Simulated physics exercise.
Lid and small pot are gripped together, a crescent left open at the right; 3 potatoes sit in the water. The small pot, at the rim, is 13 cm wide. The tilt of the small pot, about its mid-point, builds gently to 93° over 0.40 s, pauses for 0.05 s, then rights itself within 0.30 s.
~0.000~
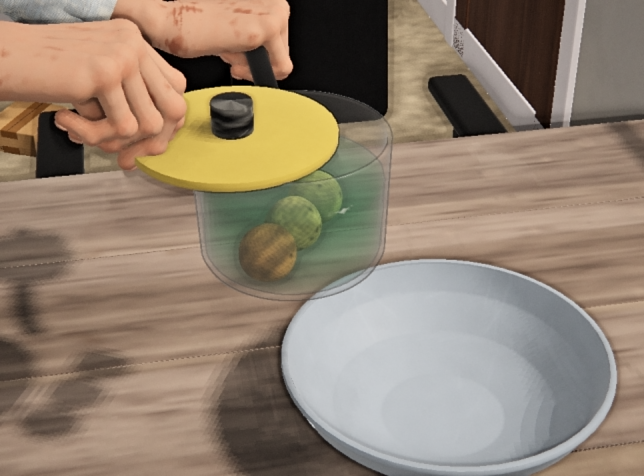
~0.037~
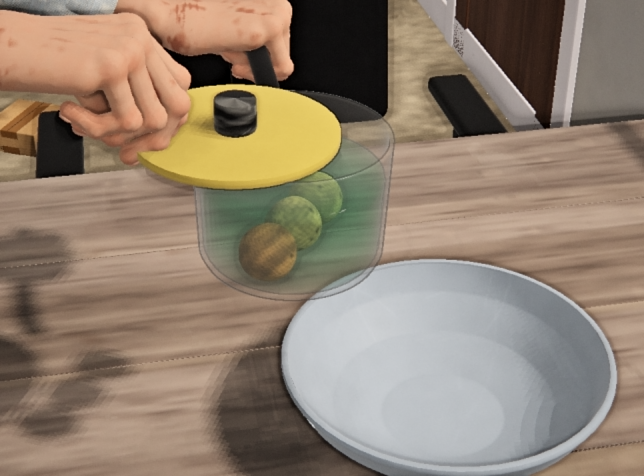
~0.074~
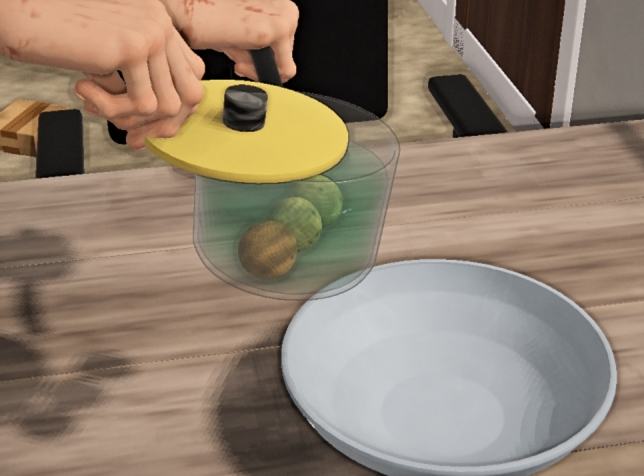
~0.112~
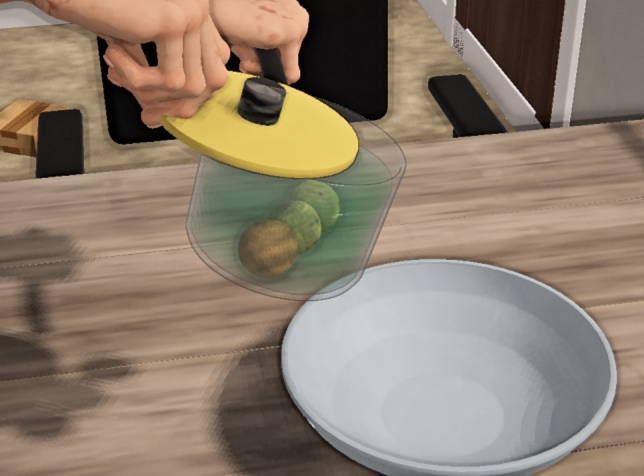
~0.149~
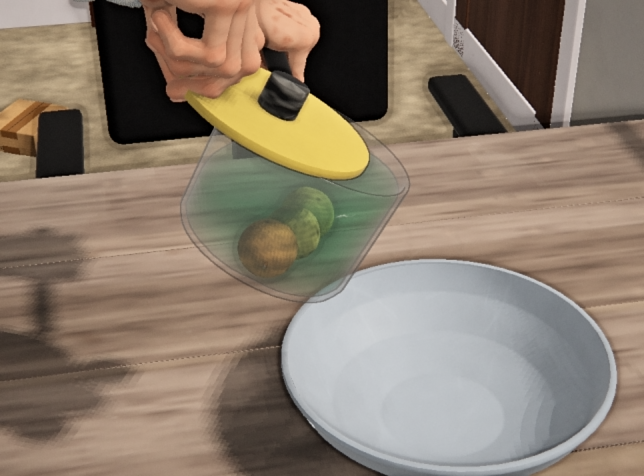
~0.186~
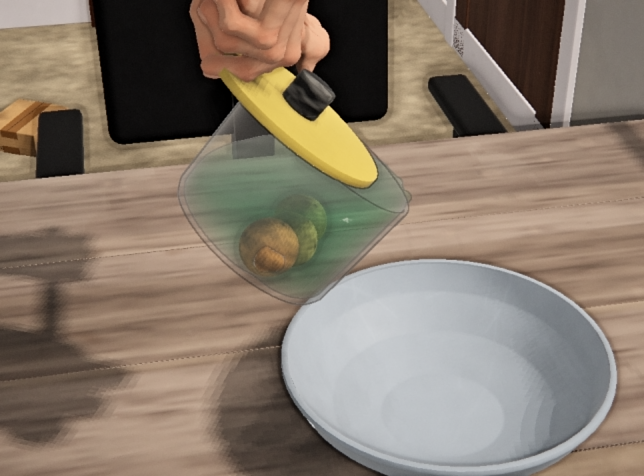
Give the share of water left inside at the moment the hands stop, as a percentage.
I would say roughly 17 per cent is still inside.
After 0.33 s the tilt is 86° and 69 per cent of the water is still in the small pot.
After 0.43 s the tilt is 93° and 37 per cent of the water is still in the small pot.
After 0.54 s the tilt is 73° and 21 per cent of the water is still in the small pot.
After 0.66 s the tilt is 19° and 17 per cent of the water is still in the small pot.
In the end 17 per cent of the water is still in the small pot.
